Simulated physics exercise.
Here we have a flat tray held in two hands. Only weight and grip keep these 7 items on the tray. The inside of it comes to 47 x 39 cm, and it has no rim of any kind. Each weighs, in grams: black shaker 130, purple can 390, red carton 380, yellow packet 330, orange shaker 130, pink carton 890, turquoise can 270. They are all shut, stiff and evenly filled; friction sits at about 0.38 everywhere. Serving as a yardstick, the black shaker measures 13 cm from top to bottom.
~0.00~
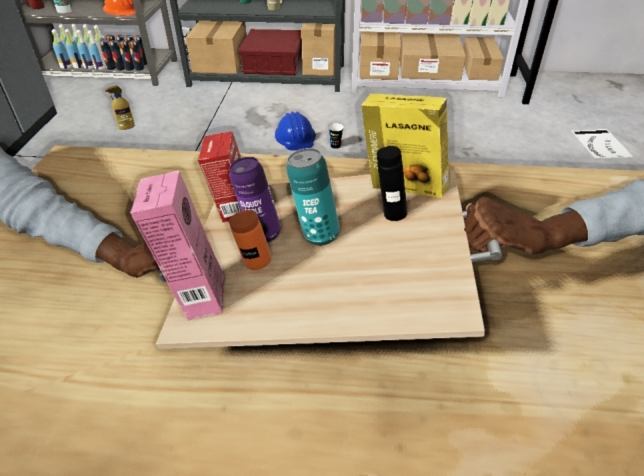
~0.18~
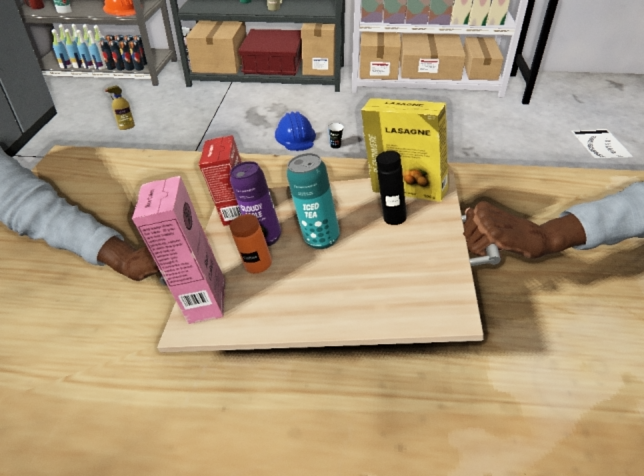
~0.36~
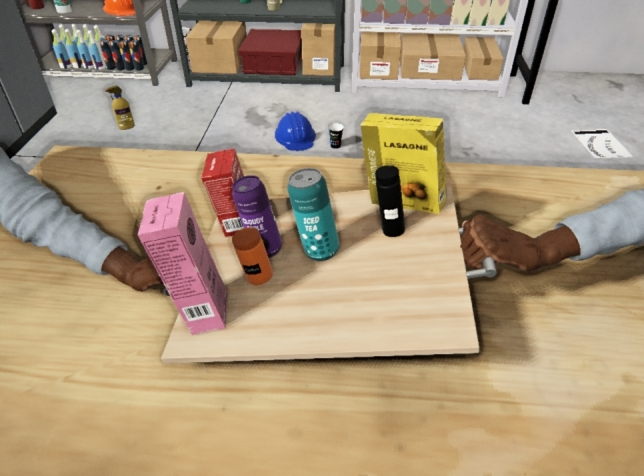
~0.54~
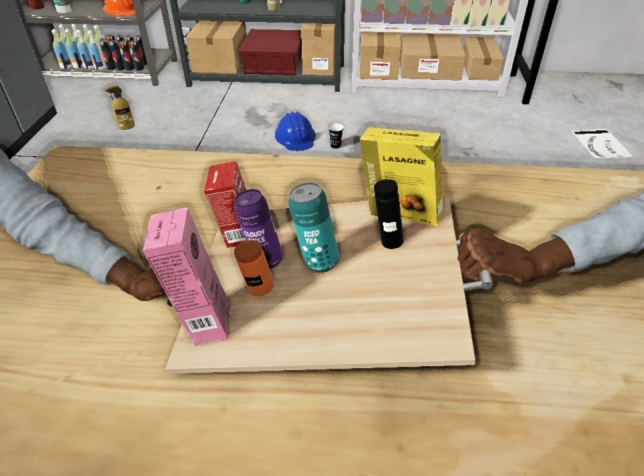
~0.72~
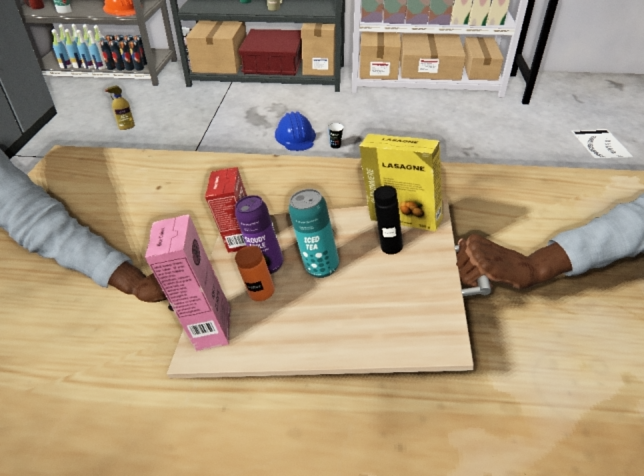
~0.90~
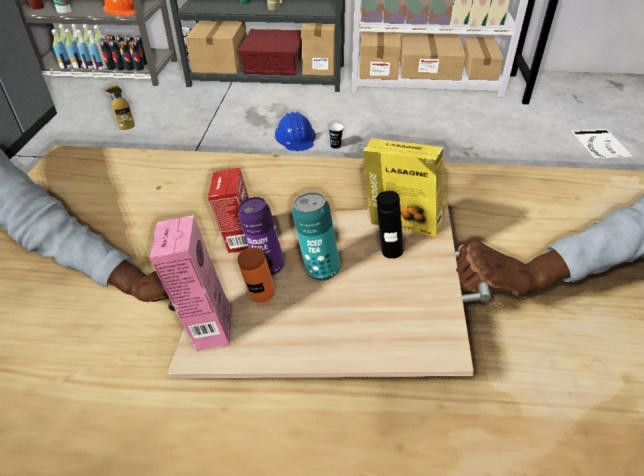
Two hands lower a wooden tray of cartons, cans and shakers onto a table.
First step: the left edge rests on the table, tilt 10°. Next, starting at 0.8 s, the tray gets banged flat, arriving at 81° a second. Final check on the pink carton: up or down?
It does not capsize.
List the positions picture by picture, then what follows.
In the first frame, left edge 8 cm above the table; pink carton (184, 249); black shaker (392, 185).
In the second frame, left edge 7 cm above the table; red carton (228, 182); yellow packet (406, 151).
In the third frame, left edge 4 cm above the table; orange shaker (253, 256); turquoise can (314, 217).
In the fourth frame, left edge 1 cm above the table; black shaker (389, 215); purple can (260, 231).
In the fifth frame, left edge on the table, tray at 10°; red carton (233, 211); yellow packet (403, 183).
In the sixth frame, left edge on the table, tray at 8°; pink carton (195, 287); orange shaker (257, 275).
Around 1.00 s, left edge on the table, tray at 3°.
Around 1.10 s, tray flat on the table.
Finally (1.7 s), all 7 still in place (within 5 cm). In the last view, pink carton near (206, 290).
